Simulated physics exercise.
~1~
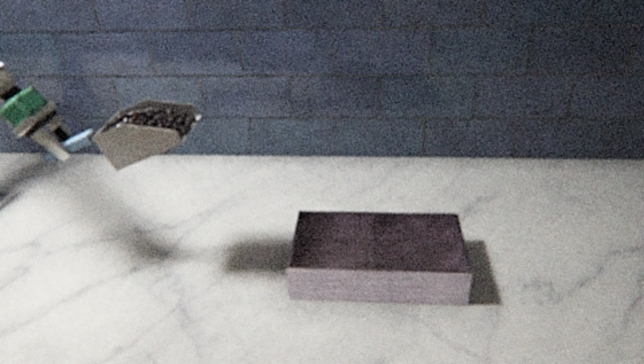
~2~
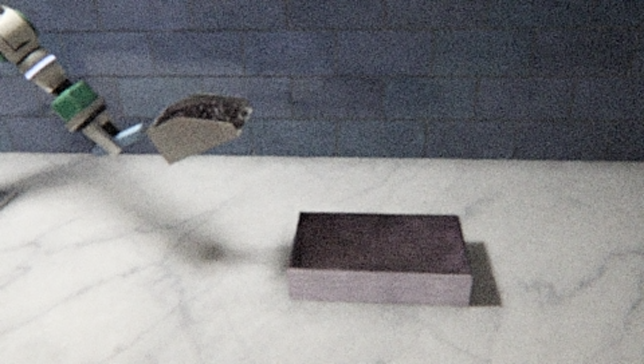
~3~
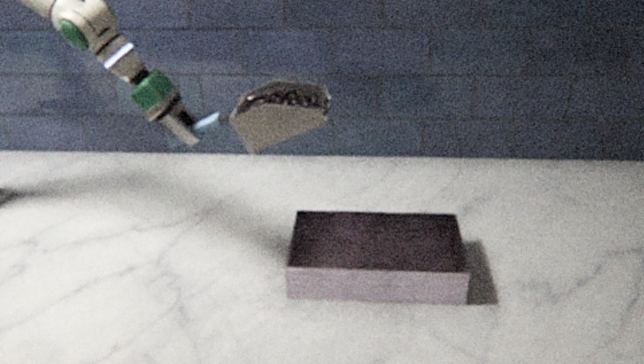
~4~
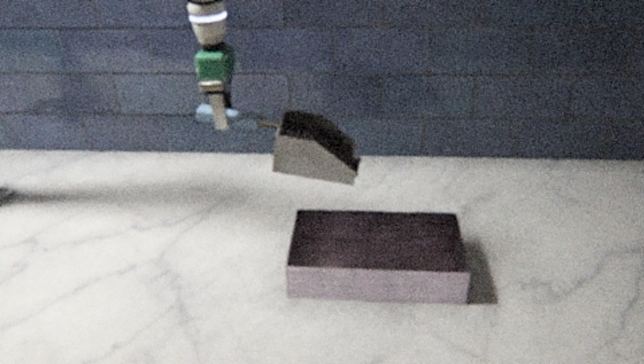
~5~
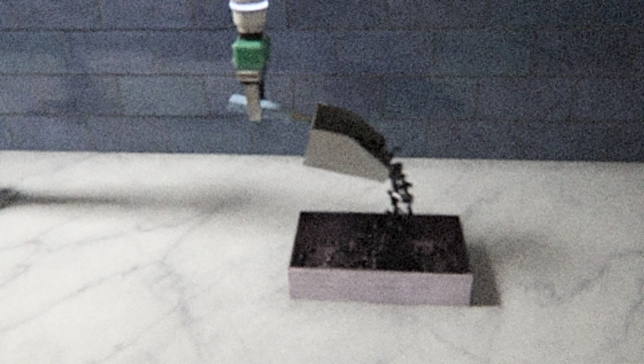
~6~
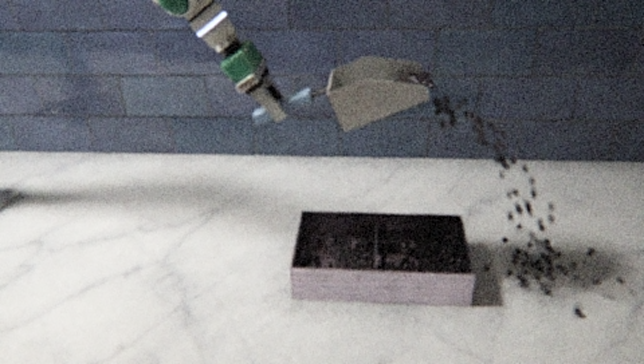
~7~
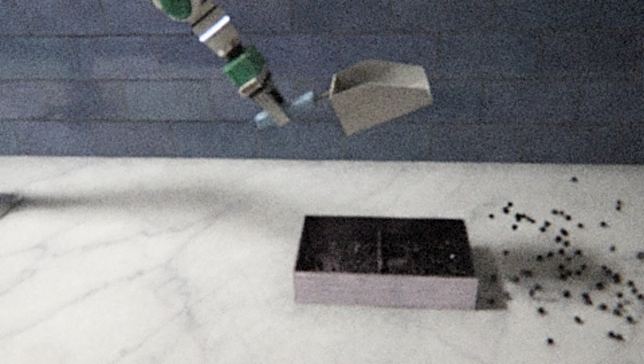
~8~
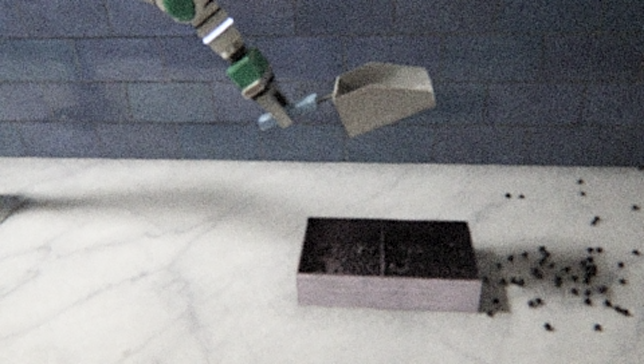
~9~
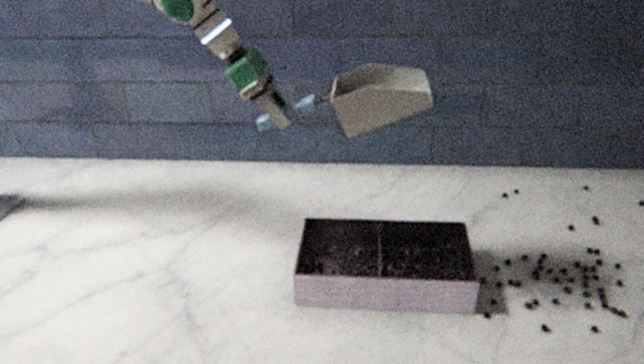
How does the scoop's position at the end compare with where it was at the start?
At the start the scoop is over on the left, well short of the box. By the end it is much farther right and a little higher, held above the box.
